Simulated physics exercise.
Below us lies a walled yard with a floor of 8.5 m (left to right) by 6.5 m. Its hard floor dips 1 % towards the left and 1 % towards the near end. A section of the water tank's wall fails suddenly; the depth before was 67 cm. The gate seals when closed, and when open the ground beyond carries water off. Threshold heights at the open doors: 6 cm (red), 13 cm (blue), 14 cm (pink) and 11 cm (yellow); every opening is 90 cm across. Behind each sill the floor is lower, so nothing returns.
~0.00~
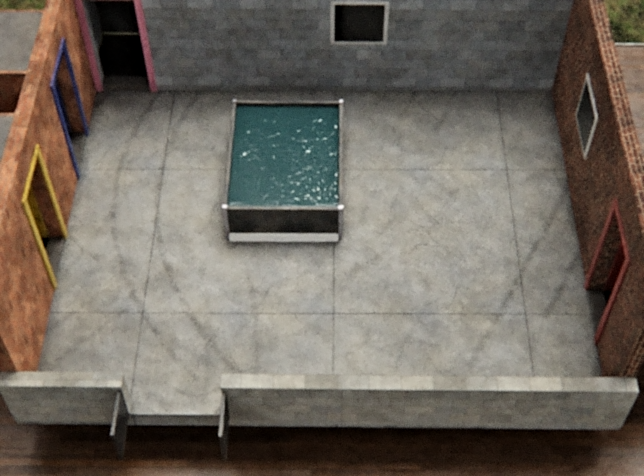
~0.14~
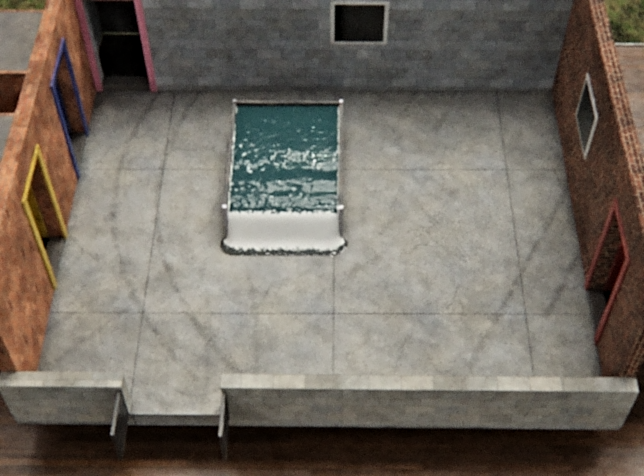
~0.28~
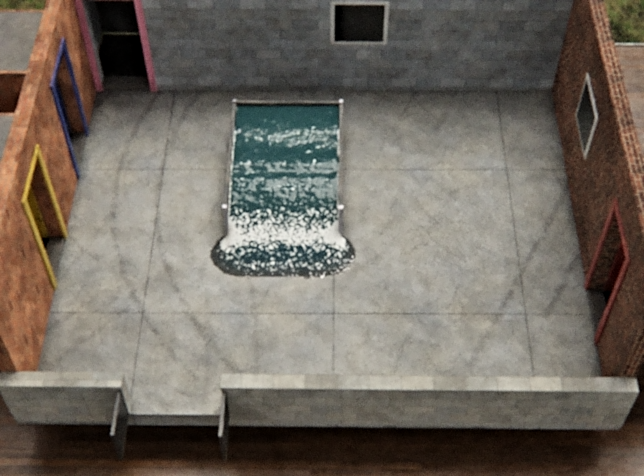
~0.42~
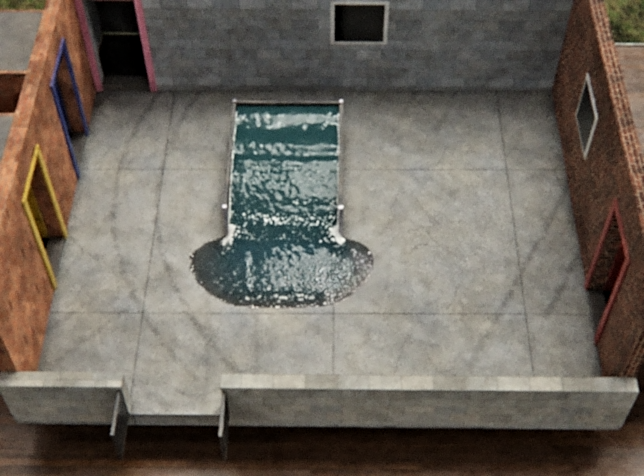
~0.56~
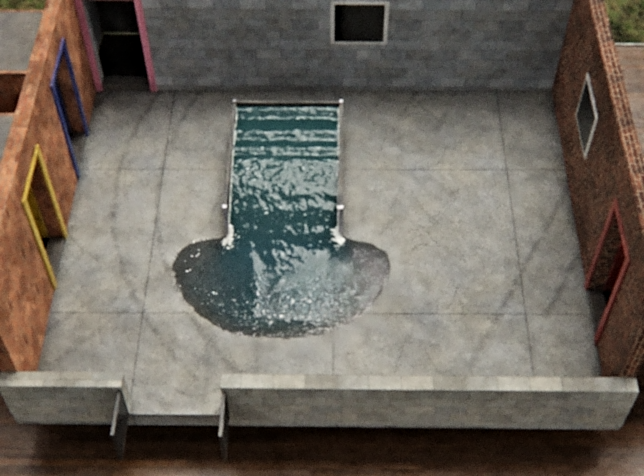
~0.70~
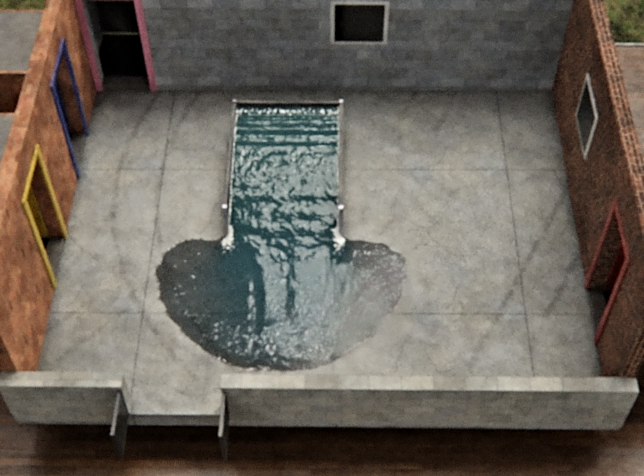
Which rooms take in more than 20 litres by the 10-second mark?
Within that time: At the red door it exceeds the limit; at the blue door it does not reach the limit; at the pink door it does not reach the limit; at the yellow door it does not reach the limit.
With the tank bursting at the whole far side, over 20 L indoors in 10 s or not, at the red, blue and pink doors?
Against that limit: Red below, blue above, pink above.
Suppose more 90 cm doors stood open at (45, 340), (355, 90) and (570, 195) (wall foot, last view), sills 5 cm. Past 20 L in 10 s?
In that order: Over, under, below.
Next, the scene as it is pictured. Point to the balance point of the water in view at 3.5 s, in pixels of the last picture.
Around (310, 308).
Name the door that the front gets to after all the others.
Last comes the pink one.
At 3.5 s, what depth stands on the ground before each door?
In cm: Red 11, blue 0, pink 0, yellow 0.
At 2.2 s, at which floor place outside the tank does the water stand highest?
Around (275, 389).
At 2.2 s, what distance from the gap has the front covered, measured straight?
About 5.0 m.
After 1.4 s water covers 25 % of the floor and is deepest (36 cm) near (275, 400); red door not reached, blue door not reached, pink door not reached, yellow door not reached.
After 2.2 s water covers 30 % of the floor and is deepest (37 cm) near (275, 389); red door not reached, blue door not reached, pink door not reached, yellow door not reached.
After 3.5 s water covers 35 % of the floor and is deepest (29 cm) near (593, 402); red door 11 cm at the sill, 0 L in, blue door not reached, pink door not reached, yellow door not reached.
After 6.0 s water covers 70 % of the floor and is deepest (18 cm) near (32, 399); red door 11 cm at the sill, 53 L in, blue door 3 cm at the sill, 0 L in, pink door not reached, yellow door 5 cm at the sill, 0 L in.
After 10.0 s water covers 100 % of the floor and is deepest (10 cm) near (32, 399); red door 4 cm at the sill, 63 L in, blue door 3 cm at the sill, 0 L in, pink door 6 cm at the sill, 0 L in, yellow door 5 cm at the sill, 0 L in.
